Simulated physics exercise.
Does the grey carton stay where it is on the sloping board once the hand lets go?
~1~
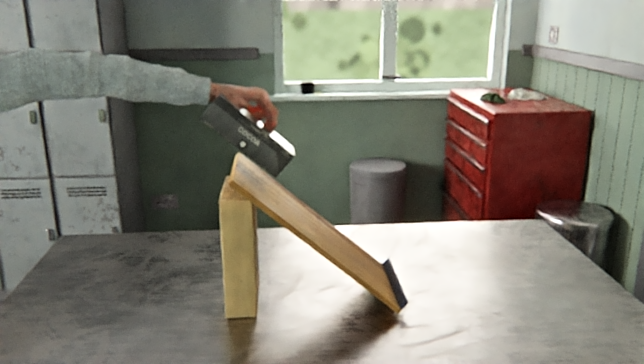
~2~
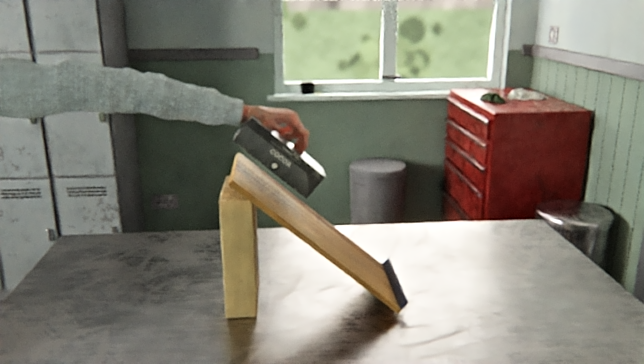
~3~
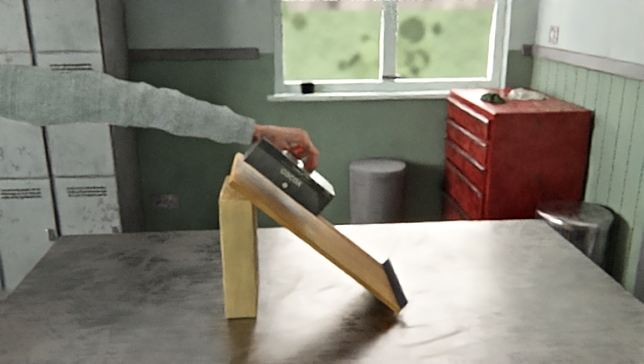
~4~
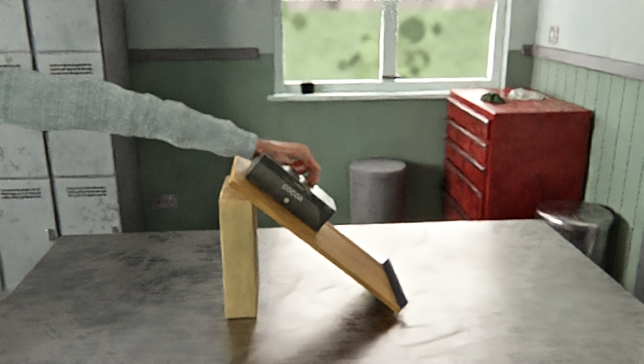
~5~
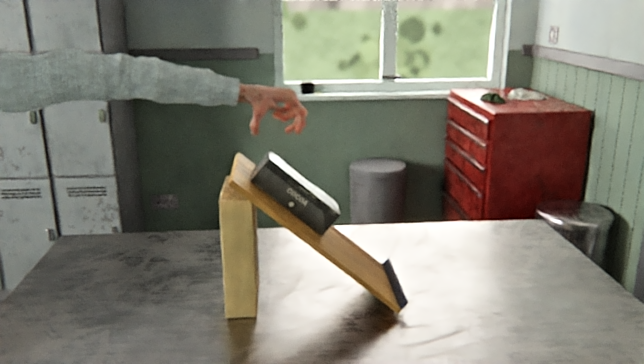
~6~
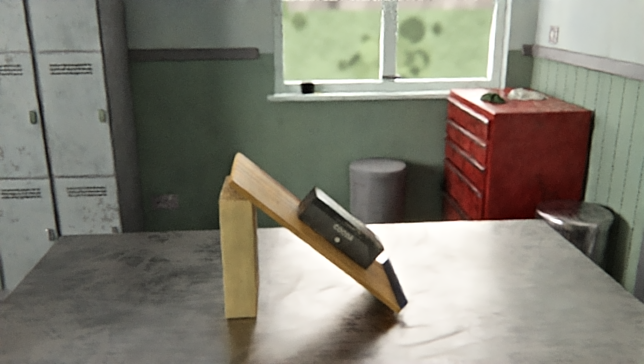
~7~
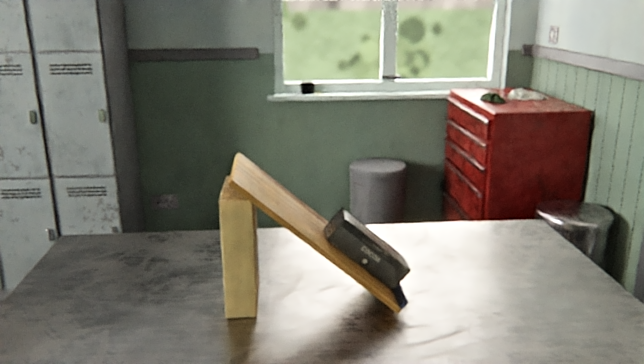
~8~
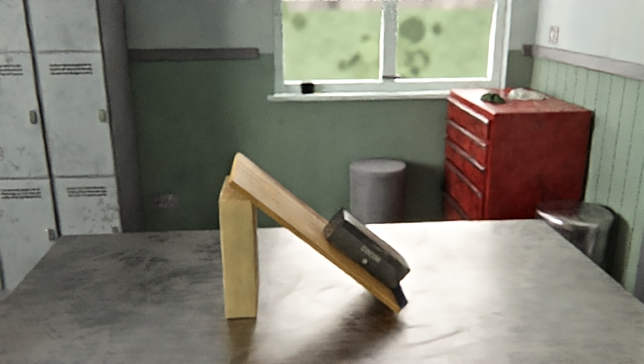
No, the grey carton slides down the board and ends up near its lower end.
The clip opens with a hand reaching in from the left, holding a dark grey carton over the top of a sloping wooden board on a table. The hand moves the carton right and down, then lays it against the upper part of the slope. The fingers let go and the arm draws back to the left, out of view. Left alone, the carton slides down the board toward the dark strip at its lower end. It comes to rest near the bottom of the slope, while the board stays in its place.
